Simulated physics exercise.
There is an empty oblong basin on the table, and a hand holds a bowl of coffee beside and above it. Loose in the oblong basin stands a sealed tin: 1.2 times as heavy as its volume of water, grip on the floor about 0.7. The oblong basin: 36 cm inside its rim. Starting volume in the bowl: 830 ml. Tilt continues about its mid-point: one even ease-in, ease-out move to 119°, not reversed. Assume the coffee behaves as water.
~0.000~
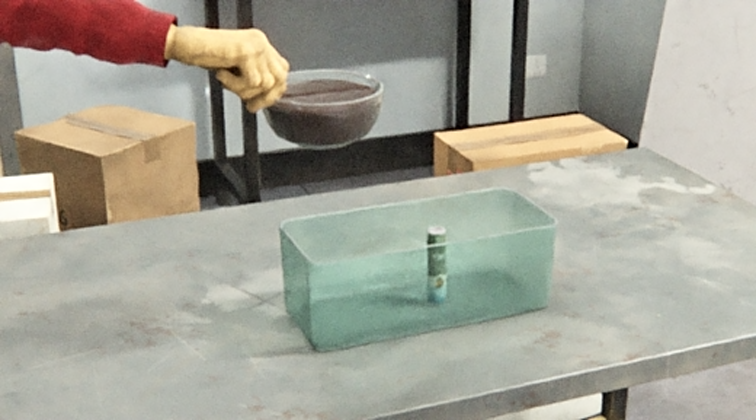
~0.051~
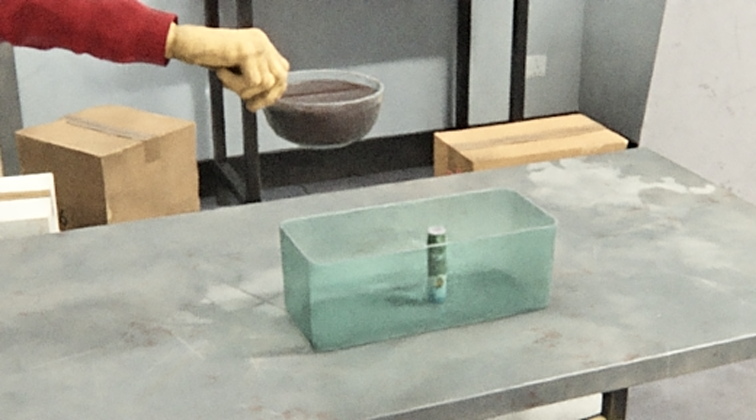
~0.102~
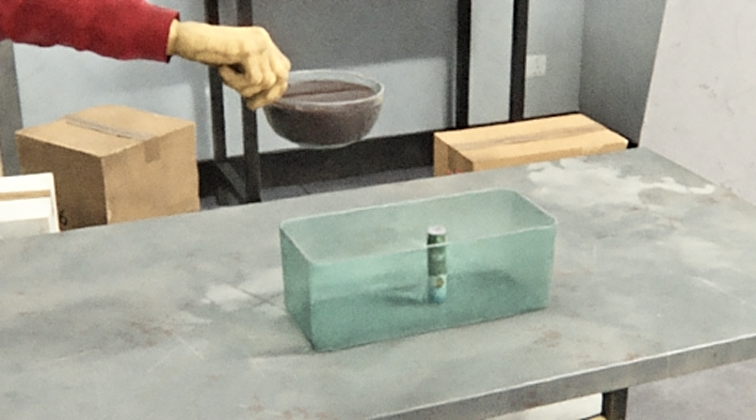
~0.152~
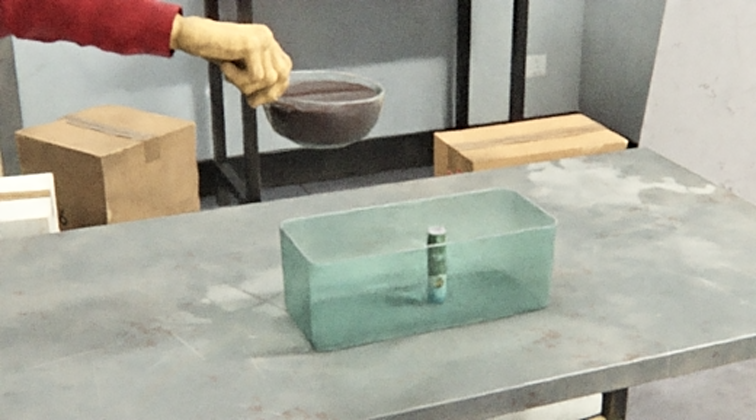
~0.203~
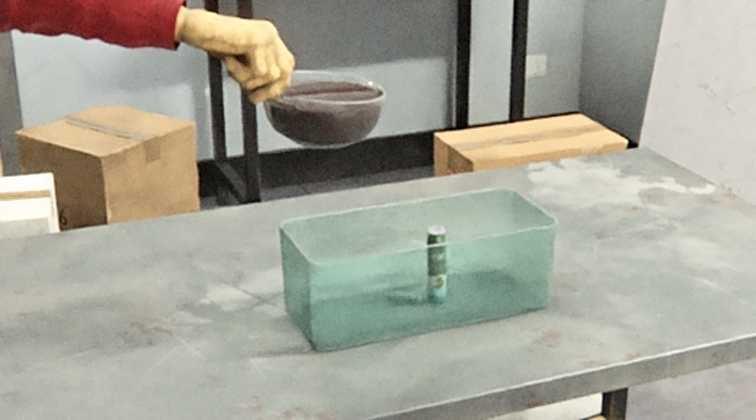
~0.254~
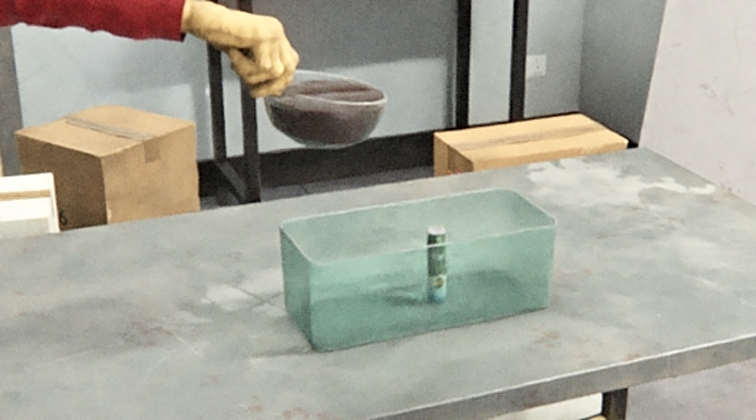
A gloved hand in a red sleeve held a glass bowl of dark liquid above a table, beside an oblong greenish basin with a small tin inside, then slowly tilted the bowl slightly rightward.
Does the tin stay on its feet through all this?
Watch, it's going to keep its feet.
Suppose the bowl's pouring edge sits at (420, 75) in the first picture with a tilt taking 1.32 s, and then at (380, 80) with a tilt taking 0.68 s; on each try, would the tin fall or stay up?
First it stays on its base; then it tips over.
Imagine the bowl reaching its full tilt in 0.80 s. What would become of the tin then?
Outcome - the tin comes down.
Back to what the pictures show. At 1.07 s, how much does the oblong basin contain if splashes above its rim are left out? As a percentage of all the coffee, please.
94 %, more or less.
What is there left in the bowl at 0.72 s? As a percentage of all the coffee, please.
Near 36 in a hundred.
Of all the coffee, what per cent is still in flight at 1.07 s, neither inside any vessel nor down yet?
5 in a hundred, give or take.
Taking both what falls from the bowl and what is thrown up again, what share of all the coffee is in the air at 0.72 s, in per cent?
40 %.
By 0.72 s the tilt is 69° and 36 per cent is still to pour; the tin stands where it began.
By 1.07 s the tilt is 109° and 0 per cent is still to pour; the tin stands where it began.
By 1.43 s the tilt is 119° and 0 per cent is still to pour; the tin stands where it began.
By 1.82 s the tilt is 119° and 0 per cent is still to pour; the tin stands where it began.
At rest the tin stands where it began.
